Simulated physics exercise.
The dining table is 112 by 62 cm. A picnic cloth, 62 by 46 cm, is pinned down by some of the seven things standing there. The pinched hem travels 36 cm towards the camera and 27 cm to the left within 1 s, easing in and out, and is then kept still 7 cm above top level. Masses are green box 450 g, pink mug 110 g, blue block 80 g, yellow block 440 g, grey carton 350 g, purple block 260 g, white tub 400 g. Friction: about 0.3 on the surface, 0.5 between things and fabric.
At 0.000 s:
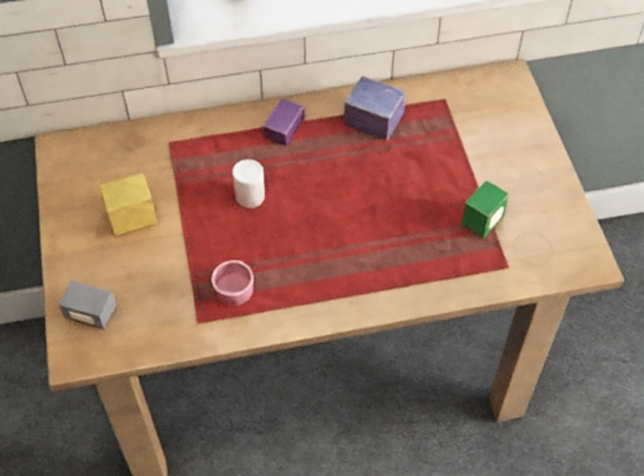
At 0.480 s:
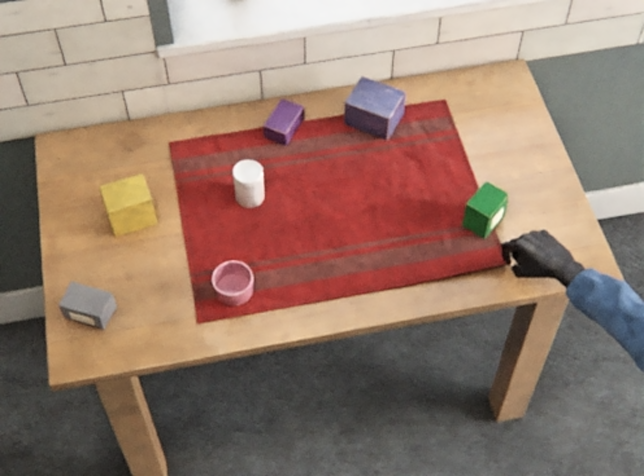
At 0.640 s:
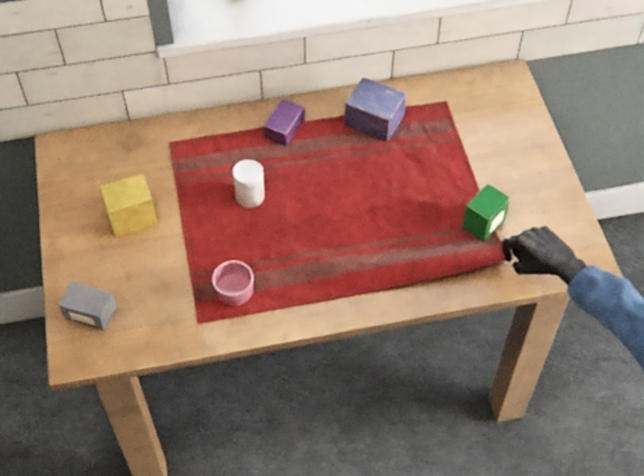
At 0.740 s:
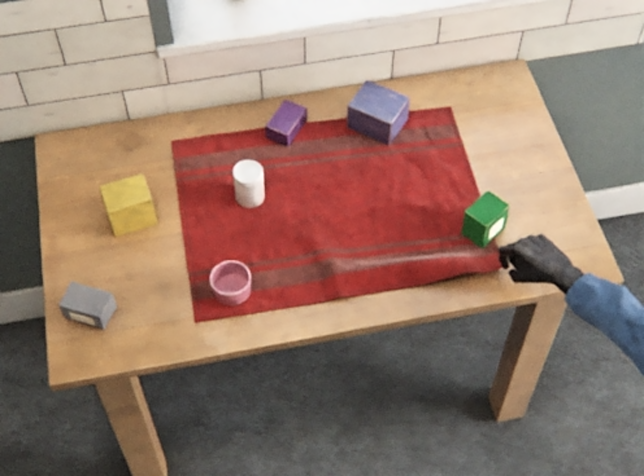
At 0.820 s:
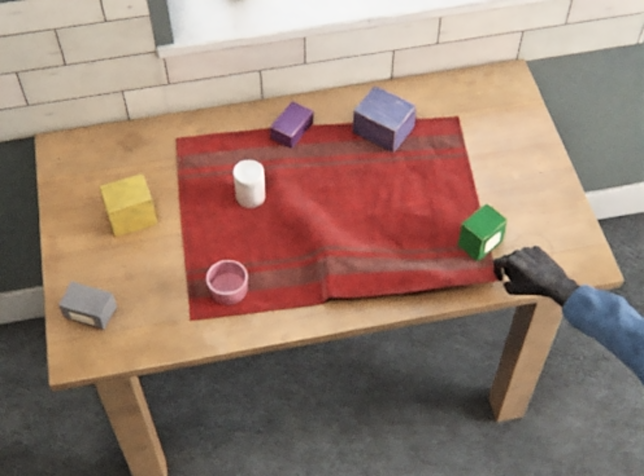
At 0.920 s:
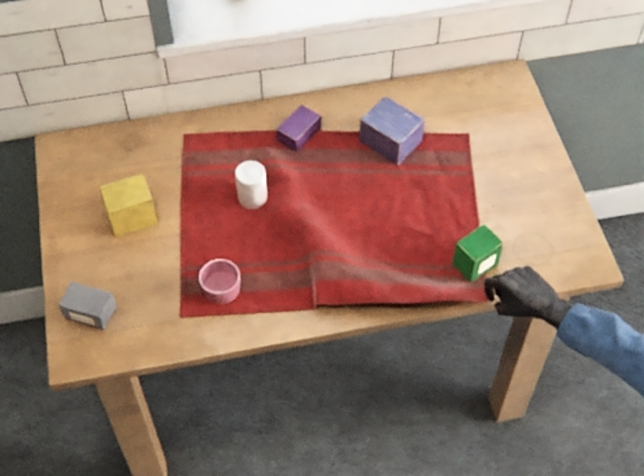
A gloved hand pinched the red cloth's near right corner, lifted its edge slightly, then drew it toward the viewer and a little left, shifting the green, purple and blue blocks and pink mug along.
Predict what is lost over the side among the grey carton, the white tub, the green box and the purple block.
Result: Grey carton stays on, white tub stays on, green box goes over the edge, purple block keeps to the top.
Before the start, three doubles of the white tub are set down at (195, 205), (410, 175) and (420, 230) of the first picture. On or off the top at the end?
In turn: Remains, falls off, falls off.
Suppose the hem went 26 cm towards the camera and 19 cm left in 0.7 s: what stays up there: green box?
Then: Green box goes over.
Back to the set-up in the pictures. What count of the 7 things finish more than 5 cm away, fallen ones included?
I count 5.
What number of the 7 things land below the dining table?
That makes 1.
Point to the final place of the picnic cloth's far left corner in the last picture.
Around (307, 157).
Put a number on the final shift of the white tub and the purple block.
About: White tub 20 cm, purple block 35 cm.
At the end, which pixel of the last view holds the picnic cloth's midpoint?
Around (343, 296).
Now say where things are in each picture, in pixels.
In the first frame, shows, grey carton (85, 298); white tub (248, 171); green box (488, 197); purple block (284, 116); picnic cloth corners (198, 323) (169, 142) (445, 99) (509, 268).
In the second frame, shows, picnic cloth corners (198, 323) (169, 142); grip (510, 263).
In the third frame, shows, green box (488, 201); picnic cloth corners (198, 323) (170, 142); grip (511, 260).
In the fourth frame, shows, blue block (379, 101); pink mug (230, 278); green box (488, 208); picnic cloth corners (195, 322) (172, 141); grip (507, 268).
In the fifth frame, shows, blue block (385, 108); pink mug (227, 277); green box (485, 221); picnic cloth corners (190, 320) (177, 138); grip (502, 280).
In the sixth frame, shows, grey carton (85, 299); white tub (250, 172); green box (480, 242); purple block (299, 122); picnic cloth corners (181, 317) (184, 134) (469, 134); grip (493, 300).
After 1.1 s, 90 % of the picnic cloth is still over the top; green box 23 cm off its start, purple block 11 cm off its start, white tub 3 cm off its start.
After 1.3 s, 80 % of the picnic cloth is still over the top; green box on its side, 32 cm off its start, purple block 21 cm off its start, white tub 8 cm off its start.
After 1.4 s, 65 % of the picnic cloth is still over the top; green box over the edge, purple block 31 cm off its start at (382, 203), white tub 15 cm off its start at (296, 215).
After 1.6 s, 60 % of the picnic cloth is still over the top; green box over the edge, purple block 34 cm off its start, white tub 19 cm off its start.
After 3.2 s, 60 % of the picnic cloth is still over the top; green box over the edge, purple block 34 cm off its start at (390, 214), white tub 18 cm off its start at (309, 226), grey carton 0 cm off its start at (85, 299).
